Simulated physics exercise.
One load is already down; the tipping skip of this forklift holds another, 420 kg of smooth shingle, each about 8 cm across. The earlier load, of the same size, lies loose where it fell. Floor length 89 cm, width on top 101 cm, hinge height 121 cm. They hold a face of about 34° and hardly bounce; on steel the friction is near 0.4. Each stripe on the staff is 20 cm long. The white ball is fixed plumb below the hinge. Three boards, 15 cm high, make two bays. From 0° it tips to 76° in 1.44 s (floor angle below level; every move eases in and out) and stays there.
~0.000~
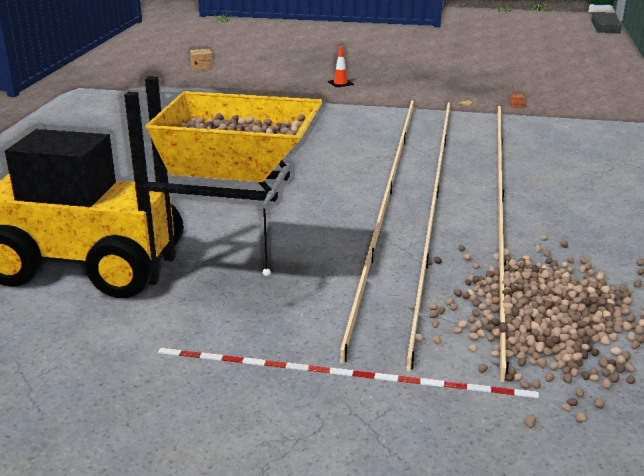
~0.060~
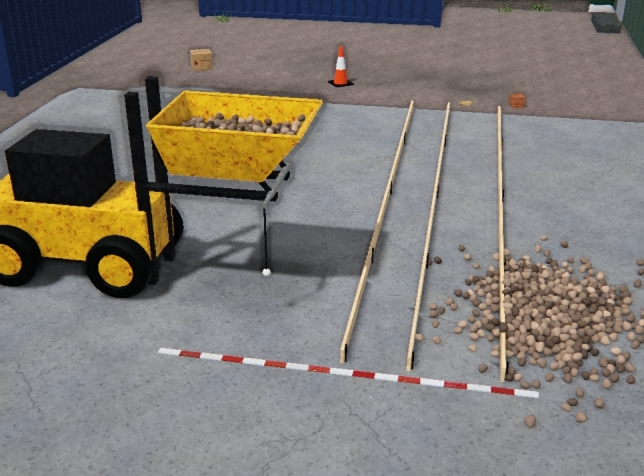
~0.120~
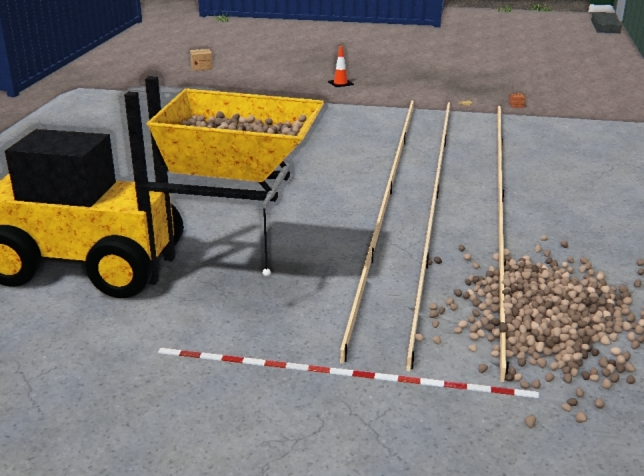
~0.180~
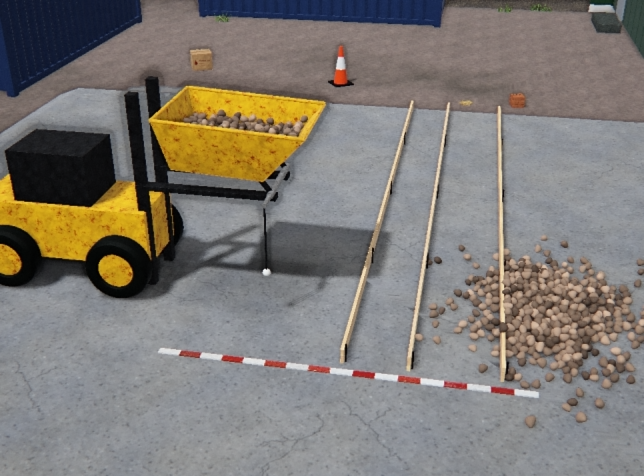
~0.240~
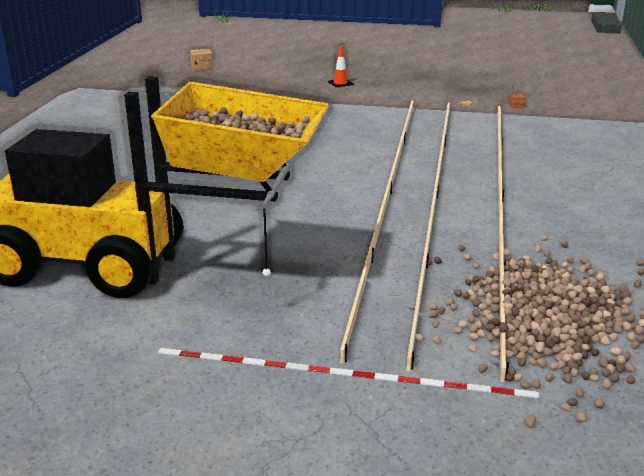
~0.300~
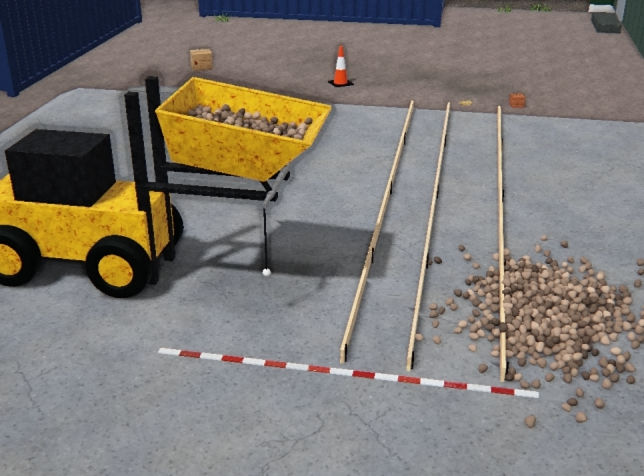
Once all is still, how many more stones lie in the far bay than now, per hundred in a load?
About 49 per cent.
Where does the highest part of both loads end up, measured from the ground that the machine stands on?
About 26 cm above it.
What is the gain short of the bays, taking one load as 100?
Some 0 per cent of a load.
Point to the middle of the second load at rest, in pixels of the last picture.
Near (418, 294).
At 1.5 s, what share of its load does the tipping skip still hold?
About 55 per cent.
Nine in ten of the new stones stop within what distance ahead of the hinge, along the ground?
About 200 cm.
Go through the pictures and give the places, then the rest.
In the first frame, lip at (300, 138), floor tilted 0°, highest stones at (248, 127). The earlier load is highest near (528, 301), 19 cm above ground level, 11 % in the far bay, 89 % past the last board.
In the second frame, the tipping skip is at 0°, its lip at (300, 138); the top of the load is at (248, 126); the stones move at 0.1 m/s on average.
In the third frame, lip at (302, 139), floor tilted 1°, highest stones at (245, 125); the stones move at 0.3 m/s on average.
In the fourth frame, lip at (304, 140), floor tilted 3°, highest stones at (210, 122); the stones move at 0.4 m/s on average.
In the fifth frame, lip at (307, 142), floor tilted 6°, highest stones at (208, 119); the stones move at 0.5 m/s on average.
In the sixth frame, the tipping skip is at 9°, its lip at (310, 144); the top of the load is at (209, 115); the stones move at 0.5 m/s on average.
After 1.1 s the floor is at 64°; in per cent of one load, 100 in the tipping skip, 11 in the far bay, 89 past the last board; the foremost stones are past the picture's edge.
After 1.5 s the floor is at 76°; in per cent of one load, 56 in the tipping skip, 2 short of the bays, 42 in the near bay, 11 in the far bay, 89 past the last board; the foremost stones are past the picture's edge.
After 1.9 s the floor is at 76°; in per cent of one load, 18 in the tipping skip, 1 short of the bays, 48 in the near bay, 43 in the far bay, 89 past the last board; the foremost stones are past the picture's edge.
After 4.5 s the floor is at 76°; in per cent of one load, 0 in the tipping skip, 50 in the near bay, 59 in the far bay, 90 past the last board; the foremost stones are past the picture's edge. Net gain in the far bay, 49.
